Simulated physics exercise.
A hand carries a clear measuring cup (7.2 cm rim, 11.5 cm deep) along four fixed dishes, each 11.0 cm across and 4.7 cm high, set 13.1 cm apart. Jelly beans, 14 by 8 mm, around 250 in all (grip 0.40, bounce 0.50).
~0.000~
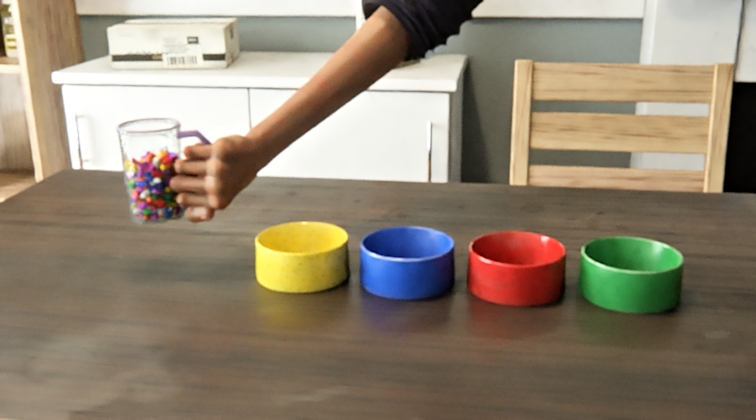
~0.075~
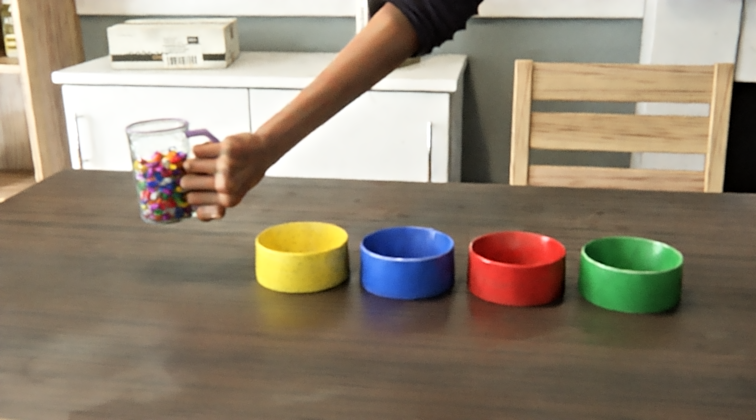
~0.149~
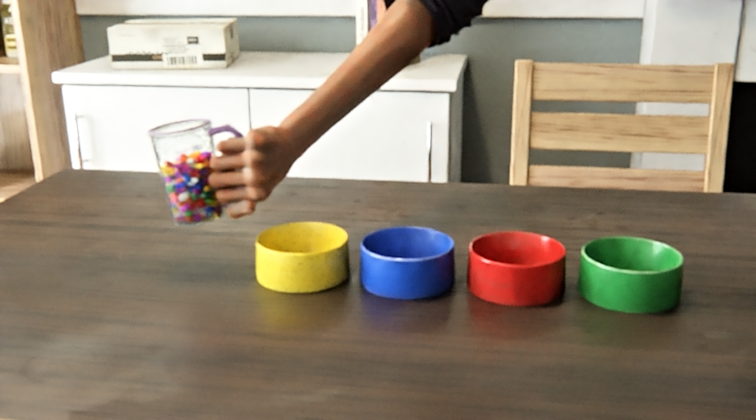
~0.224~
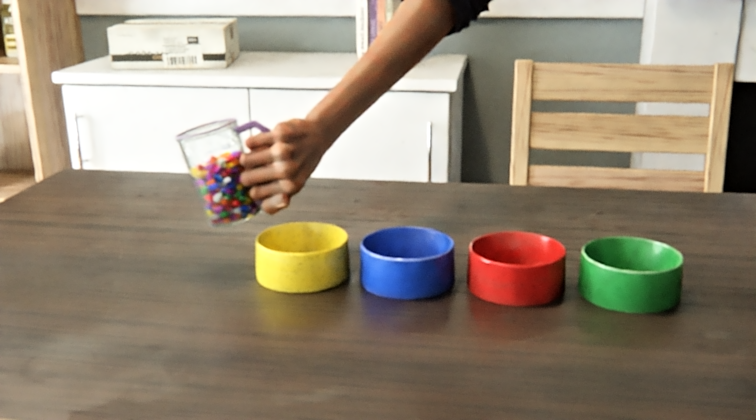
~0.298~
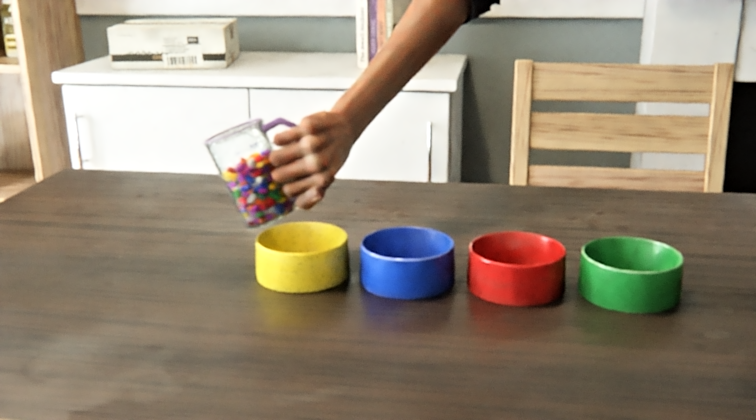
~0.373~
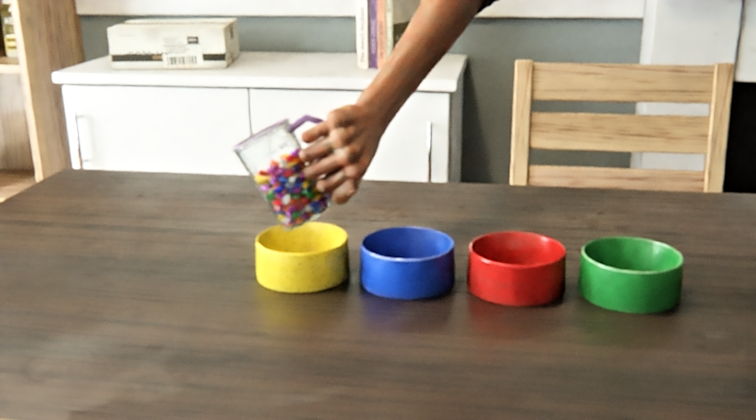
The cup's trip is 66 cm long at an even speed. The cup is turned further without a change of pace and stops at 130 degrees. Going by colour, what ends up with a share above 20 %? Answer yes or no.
Red no, blue no, green yes, yellow no, counter no.
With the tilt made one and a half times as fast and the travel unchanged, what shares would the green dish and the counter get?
Green 40; counter 20.
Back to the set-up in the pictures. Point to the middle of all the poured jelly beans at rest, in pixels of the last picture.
At about (635, 275).
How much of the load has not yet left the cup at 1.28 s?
Some 100 per cent of the load.
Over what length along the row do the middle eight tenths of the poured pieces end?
Some 6 cm.
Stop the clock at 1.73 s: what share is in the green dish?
Near 95 per cent so far.
After 0.92 s, tilt 76 degrees; cup holds 100 %.
After 1.28 s, tilt 108 degrees; cup holds 100 %.
Then, at 1.73 s, tilt 130 degrees; cup holds 5 %, green 95 %.
In the end, at 2.2 s, red 0 %, blue 0 %, green 100 %, yellow 0 %, counter 0 %.
